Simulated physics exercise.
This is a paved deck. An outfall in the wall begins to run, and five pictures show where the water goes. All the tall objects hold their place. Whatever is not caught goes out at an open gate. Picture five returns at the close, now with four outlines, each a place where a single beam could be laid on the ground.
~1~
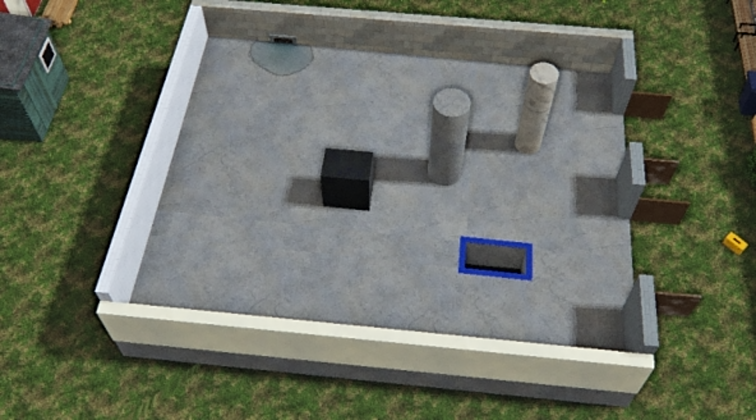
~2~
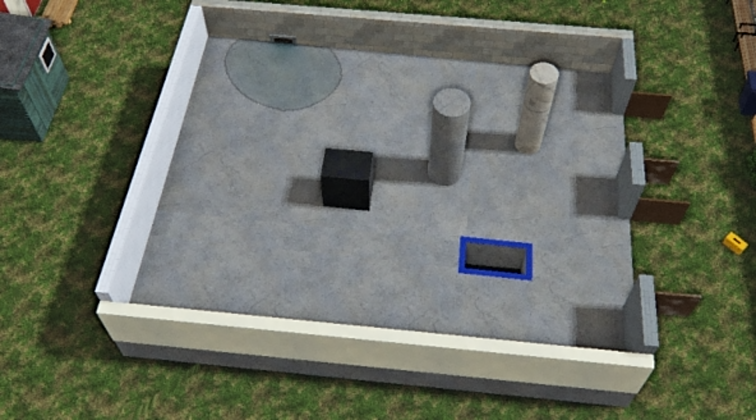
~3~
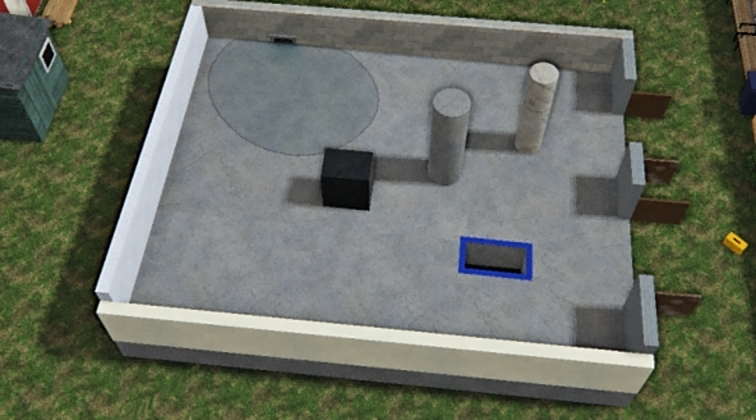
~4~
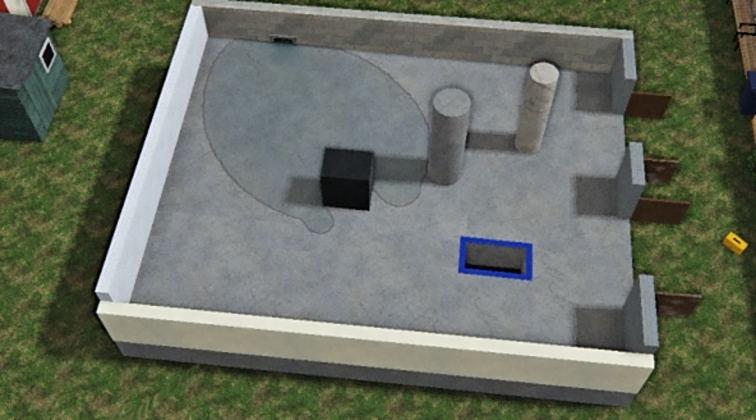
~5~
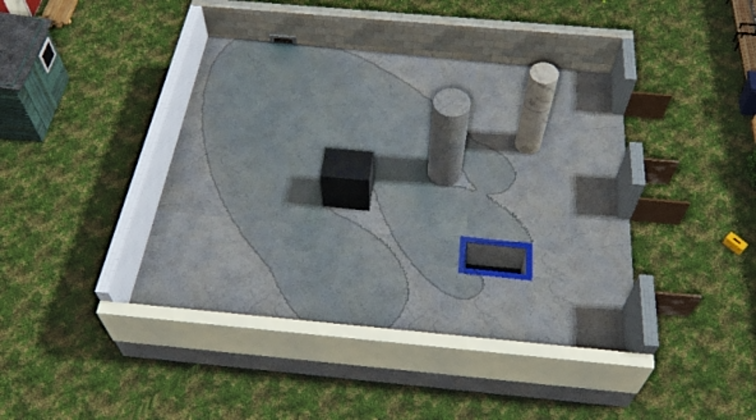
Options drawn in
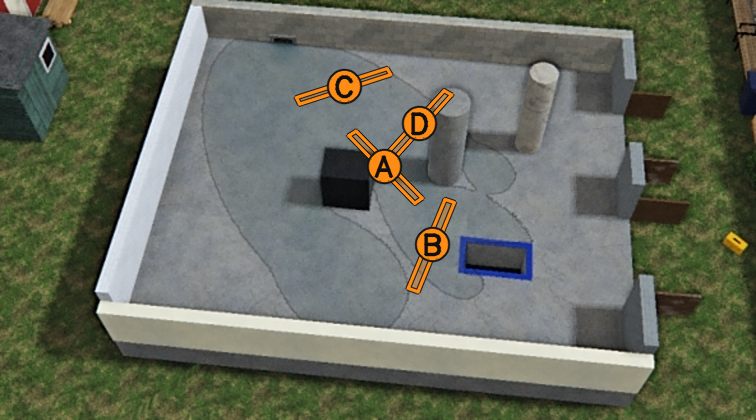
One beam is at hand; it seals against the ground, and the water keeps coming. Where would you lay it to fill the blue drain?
The best spot is D.
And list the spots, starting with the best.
Best to worst: D, A, C, B.
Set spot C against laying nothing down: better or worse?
Spot C is worse.
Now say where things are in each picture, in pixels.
The first frame shows outfall at (283, 40); blue drain at (496, 258); open gate at (620, 261); open gate at (614, 145); front seen at (274, 70), 2 % of the ground wet; blue drain still dry.
The second frame shows front seen at (319, 99), 6 % of the ground wet; blue drain still dry.
The third frame shows front seen at (354, 138), 14 % of the ground wet; blue drain still dry.
The fourth frame shows front seen at (416, 193), 26 % of the ground wet; blue drain still dry.
The fifth frame shows front seen at (466, 295), 42 % of the ground wet; blue drain taking water.
On the marked copy, A from (352, 133) to (418, 200); B from (413, 290) to (449, 201); C from (298, 100) to (388, 71); D from (390, 156) to (447, 92).
Choosing A, about 20 % of the stream goes into the blue drain, about 77 % out by the gates.
Choosing B, about 8 % of the stream goes into the blue drain, about 90 % out by the gates.
Choosing C, about 13 % of the stream goes into the blue drain, about 84 % out by the gates.
Choosing D, about 30 % of the stream goes into the blue drain, about 66 % out by the gates.
